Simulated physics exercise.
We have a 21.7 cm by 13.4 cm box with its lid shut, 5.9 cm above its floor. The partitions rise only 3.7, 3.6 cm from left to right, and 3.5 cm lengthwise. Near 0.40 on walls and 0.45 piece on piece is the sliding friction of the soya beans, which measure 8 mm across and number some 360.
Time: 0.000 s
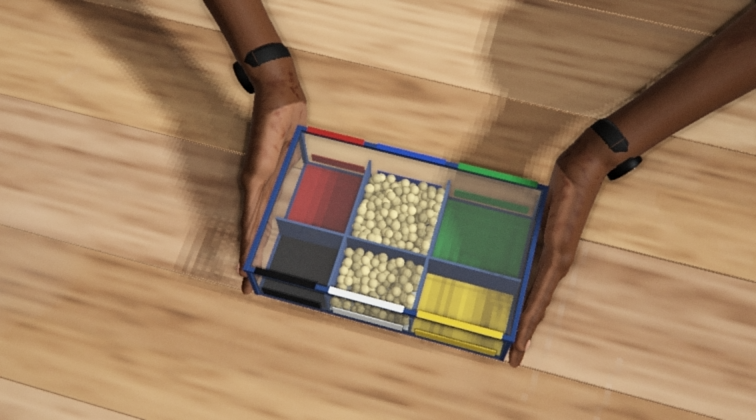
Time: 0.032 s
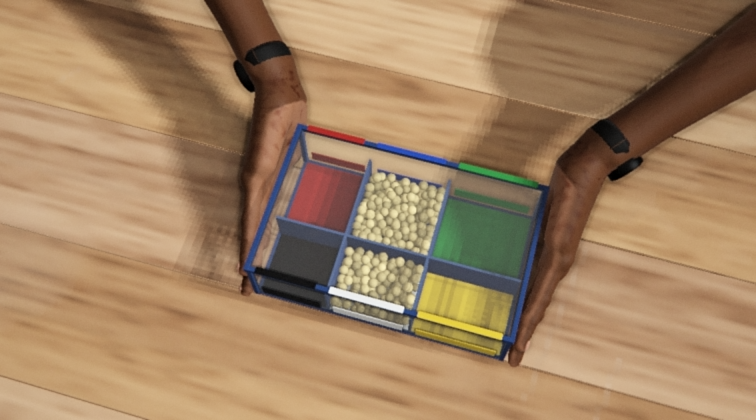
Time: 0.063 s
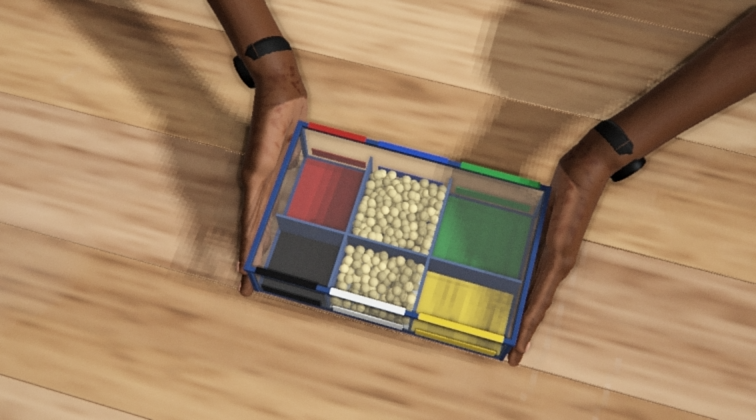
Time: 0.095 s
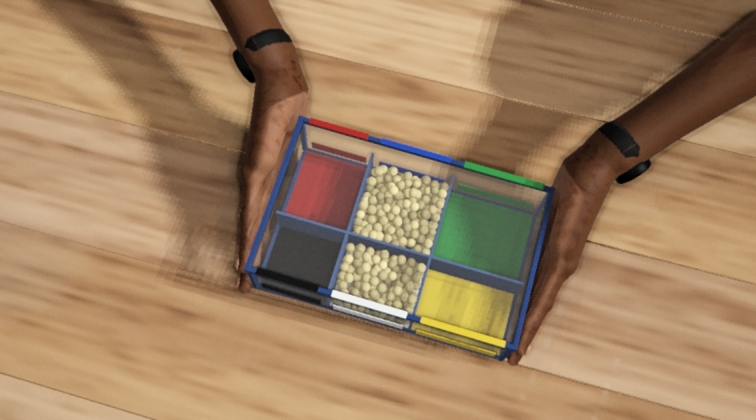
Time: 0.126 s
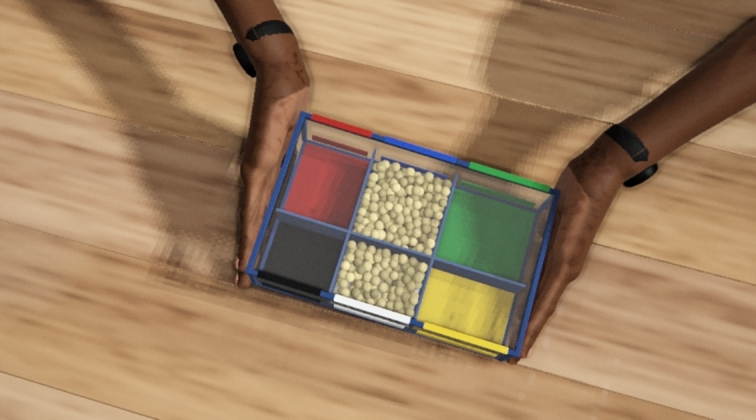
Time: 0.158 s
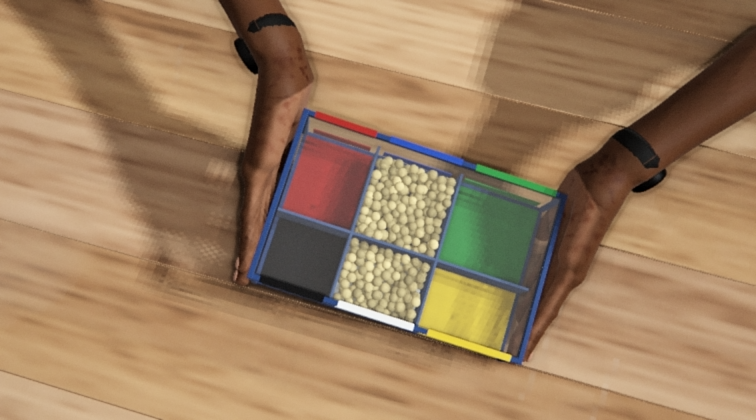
Clear lidded box with coloured compartments and pale beads in two sections, tilting gradually between two hands above a wooden surface.
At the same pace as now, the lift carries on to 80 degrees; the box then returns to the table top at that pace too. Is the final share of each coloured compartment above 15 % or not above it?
Red compartment - not above; blue compartment - above; green compartment - not above; yellow compartment - above; white compartment - above; black compartment - not above.
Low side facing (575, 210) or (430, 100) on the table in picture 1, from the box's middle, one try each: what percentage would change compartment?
About 50 and 20 per cent.
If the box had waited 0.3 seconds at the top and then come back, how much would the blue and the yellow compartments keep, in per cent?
You'd end up with blue at 20 per cent and yellow at 45 per cent.
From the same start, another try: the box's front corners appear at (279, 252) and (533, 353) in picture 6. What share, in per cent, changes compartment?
About 60 %.
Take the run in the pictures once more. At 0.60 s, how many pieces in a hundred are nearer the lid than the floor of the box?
About 50 %.
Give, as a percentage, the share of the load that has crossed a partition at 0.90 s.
Approx. 45 in a hundred.
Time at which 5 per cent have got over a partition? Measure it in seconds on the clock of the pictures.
Close to the 0.55 s mark.
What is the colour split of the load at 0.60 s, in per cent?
Red 0; blue 50; green 5; yellow 5; white 40; black 0.
Then, at 0.60 s, tilt 80 degrees; blue 50 %, green 5 %, yellow 5 %, white 40 %.
Then, at 0.90 s, tilt 34 degrees; blue 25 %, yellow 35 %, white 35 %.
After 1.30 s, tilt 0 degrees; blue 25 %, yellow 40 %, white 35 %.
By 1.8 s all is still; red 0 %, blue 25 %, green 0 %, yellow 40 %, white 35 %, black 0 %.
